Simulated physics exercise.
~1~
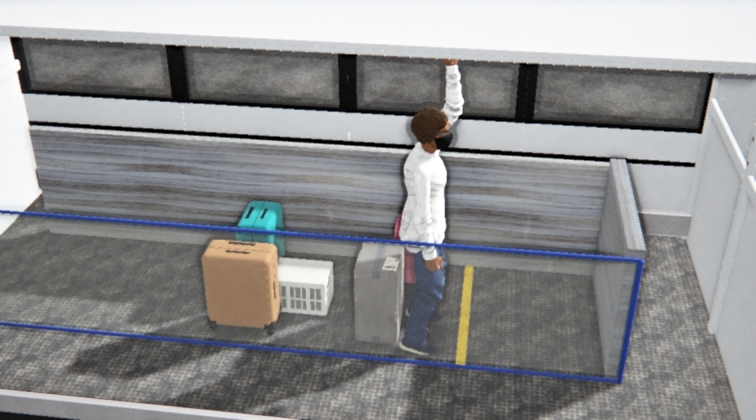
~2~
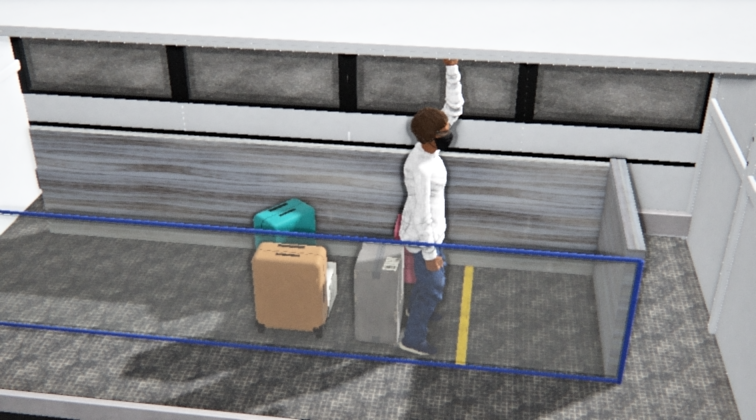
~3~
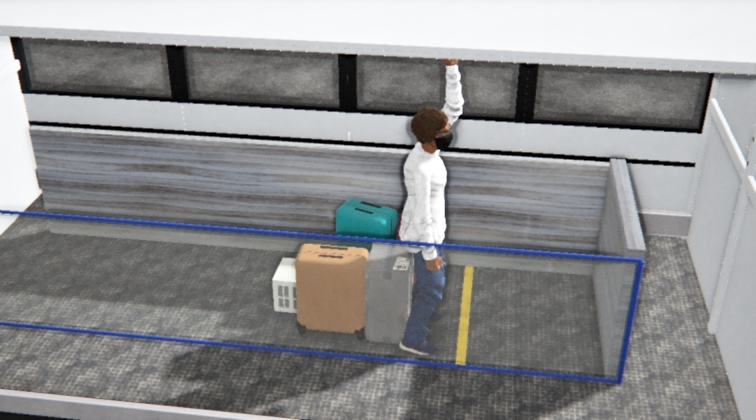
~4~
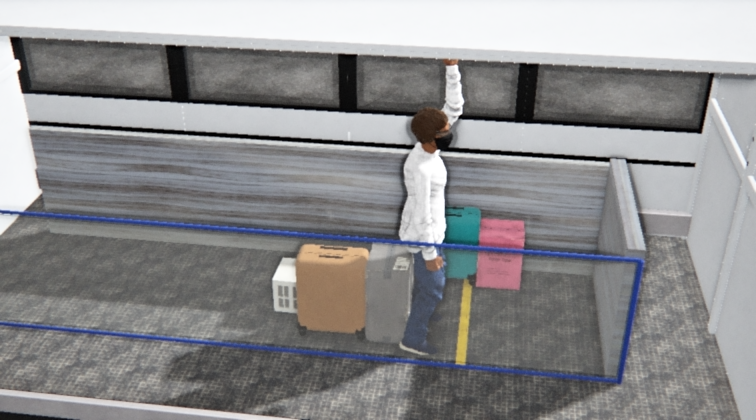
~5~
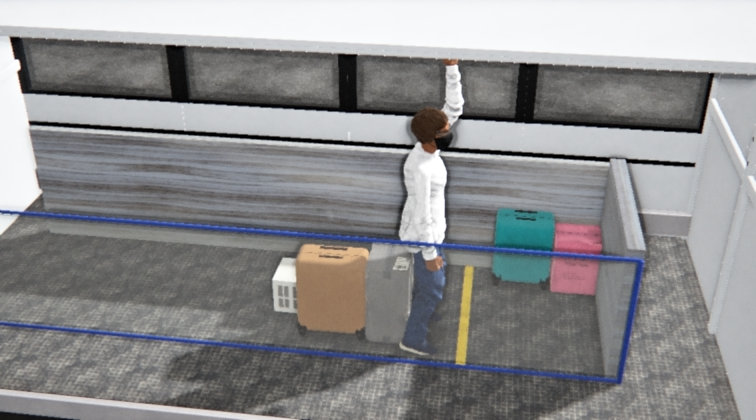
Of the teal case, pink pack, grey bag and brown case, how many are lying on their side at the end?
None of them are lying on their side. All four are still upright at the end.
